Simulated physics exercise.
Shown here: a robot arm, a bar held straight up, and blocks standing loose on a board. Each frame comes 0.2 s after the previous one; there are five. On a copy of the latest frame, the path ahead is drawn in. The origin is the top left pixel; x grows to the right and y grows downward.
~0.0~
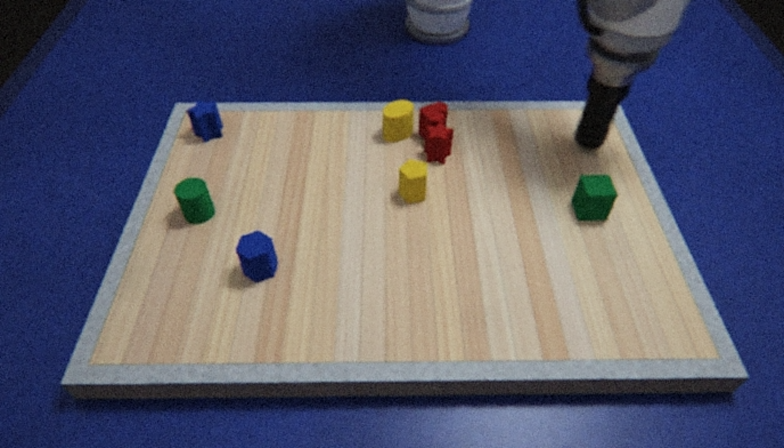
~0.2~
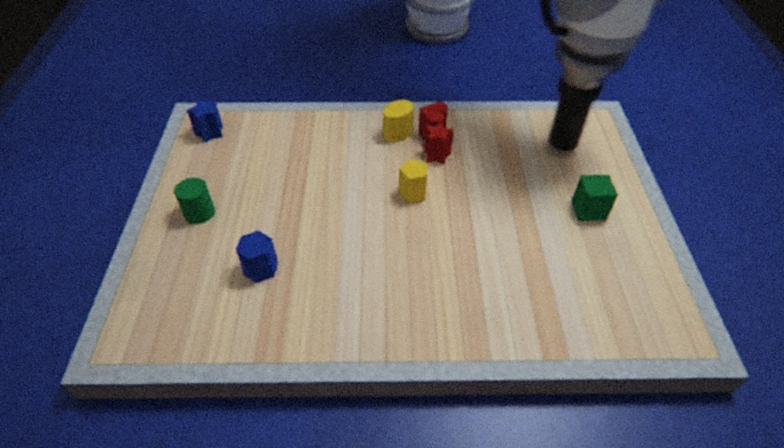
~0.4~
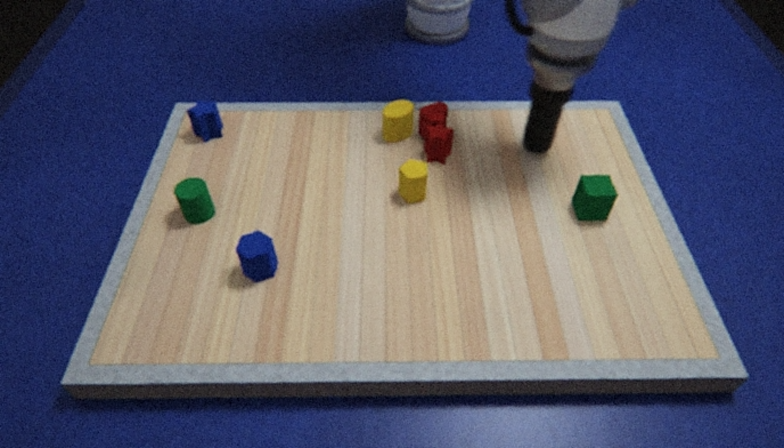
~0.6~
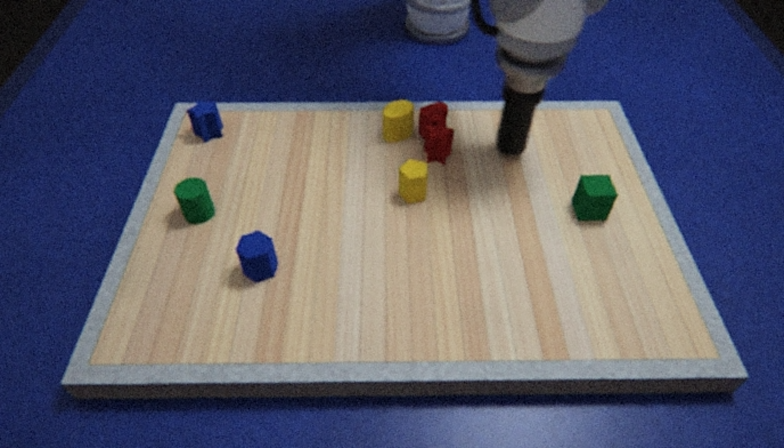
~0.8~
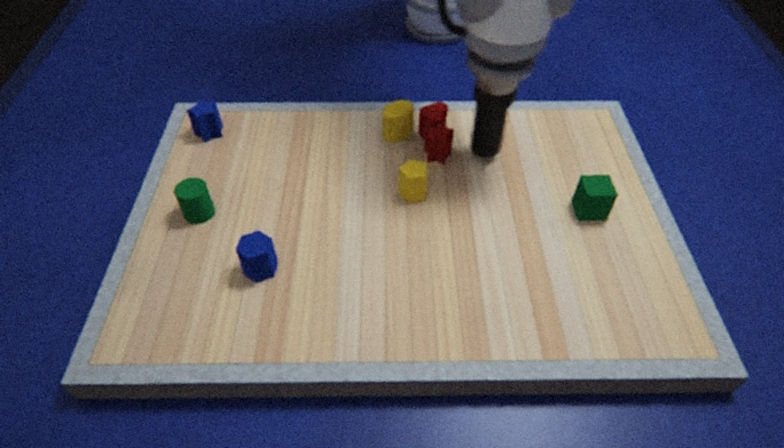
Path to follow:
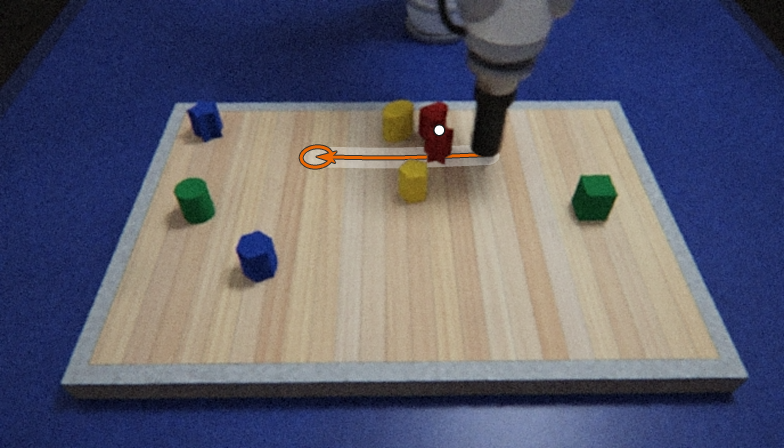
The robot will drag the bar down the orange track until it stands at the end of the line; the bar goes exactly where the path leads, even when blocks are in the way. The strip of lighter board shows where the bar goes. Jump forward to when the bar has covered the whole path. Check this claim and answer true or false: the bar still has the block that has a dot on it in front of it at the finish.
The statement is true.
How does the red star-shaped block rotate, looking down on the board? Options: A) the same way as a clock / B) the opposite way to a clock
Correct choice: B.
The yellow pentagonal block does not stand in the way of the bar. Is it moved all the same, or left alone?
When the path is over, the yellow pentagonal block is still on its spot.
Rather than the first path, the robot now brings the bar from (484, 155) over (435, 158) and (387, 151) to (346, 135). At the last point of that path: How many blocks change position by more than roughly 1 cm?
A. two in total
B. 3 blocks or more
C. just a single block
The correct letter is C.
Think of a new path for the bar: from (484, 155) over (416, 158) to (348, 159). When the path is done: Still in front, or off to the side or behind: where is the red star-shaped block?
I'd say it is still being pushed.
Drawn move, in a line from (484, 155) to (316, 157); the dot is on the red star-shaped block.
The first path, step by step. One third of the way, bar at (429, 150); red star-shaped block at (404, 132), turned 30° anticlockwise.
Two thirds of the way, bar at (371, 151); red star-shaped block at (344, 133), turned 30° anticlockwise.
At the end, bar at (316, 150); yellow pentagonal block still; red heart still; red star-shaped block at (287, 132), turned 30° anticlockwise.
